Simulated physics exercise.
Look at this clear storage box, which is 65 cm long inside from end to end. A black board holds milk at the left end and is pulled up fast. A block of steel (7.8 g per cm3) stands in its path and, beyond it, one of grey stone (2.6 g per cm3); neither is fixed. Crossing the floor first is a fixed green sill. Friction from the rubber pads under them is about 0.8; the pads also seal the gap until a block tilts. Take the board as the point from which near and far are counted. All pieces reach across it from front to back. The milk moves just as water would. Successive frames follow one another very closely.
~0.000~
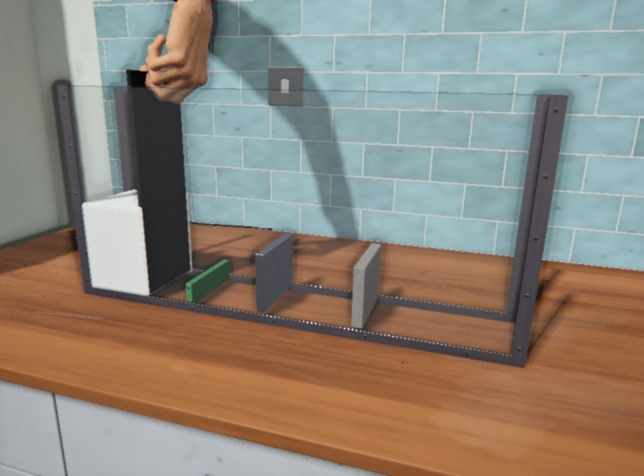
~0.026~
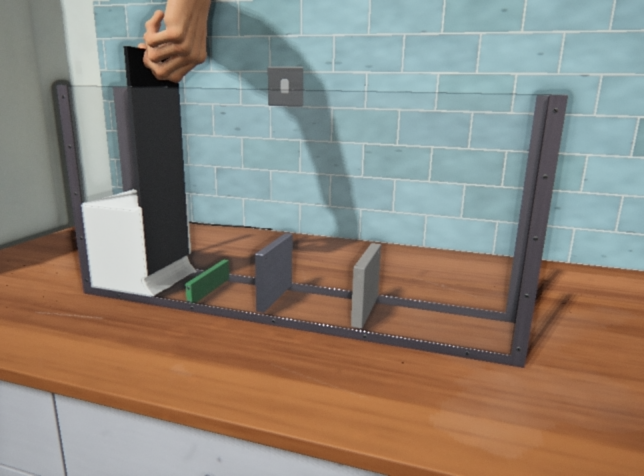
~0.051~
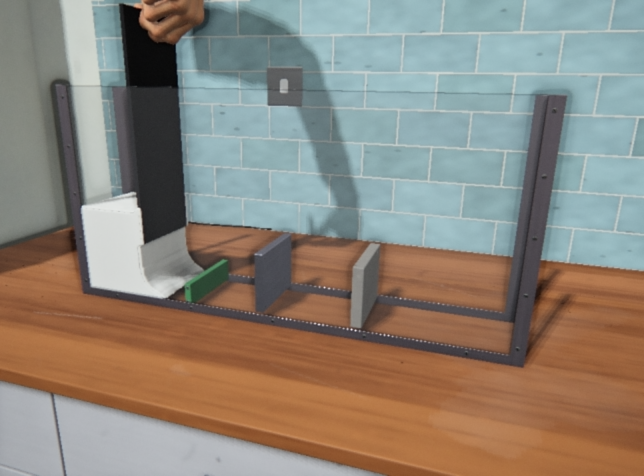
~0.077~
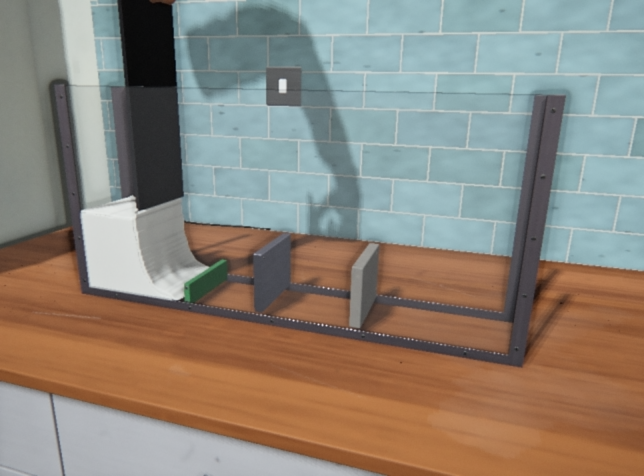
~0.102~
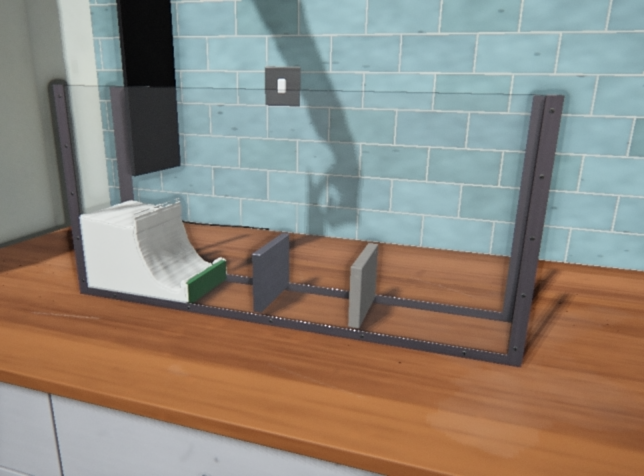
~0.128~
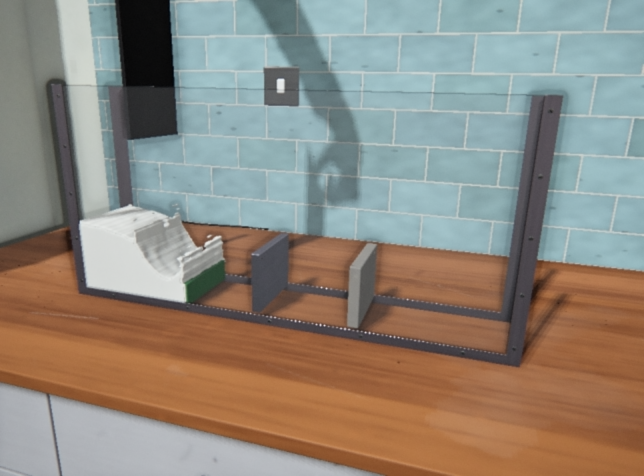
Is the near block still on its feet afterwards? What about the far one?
The first block is going to tumble. The second is going to tumble.
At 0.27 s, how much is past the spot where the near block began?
Close to 6 percent of it.
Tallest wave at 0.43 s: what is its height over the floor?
Roughly 10.5 cm up.
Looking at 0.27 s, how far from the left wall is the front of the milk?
About 34 cm.
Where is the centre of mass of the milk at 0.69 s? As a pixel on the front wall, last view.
Roughly at pixel (198, 291).
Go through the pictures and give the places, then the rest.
The milk tops out at (88, 205) by the left wall; its leading edge has got to (145, 293); the board ends at (147, 294); the near block's top is at (259, 258); the far block's top is at (359, 271), in the first picture.
The milk tops out at (88, 206) by the left wall; its leading edge has got to (152, 294); the board ends at (145, 275), in the second picture.
The milk tops out at (87, 208) by the left wall; its leading edge has got to (163, 296); the board ends at (142, 243), in the third picture.
The milk tops out at (86, 213) by the left wall; its leading edge has got to (176, 298); the board ends at (137, 210), in the fourth picture.
The milk tops out at (86, 219) by the left wall; its leading edge has got to (183, 299); the board ends at (133, 175), in the fifth picture.
The milk tops out at (85, 224) by the left wall; its leading edge has got to (182, 299); the board is clear; the near block's top is at (254, 258); the far block's top is at (355, 271), in the sixth picture.
After 0.27 s the front has run 33 cm from the left wall, the near block is upright and the far block is upright.
After 0.43 s the near block leans 25° and the far block leans 10°.
After 0.69 s the near block lies flat and the far block lies flat.
In the end the near block lies flat and the far block lies flat; 22 per cent of the milk is past where the far block first stood.
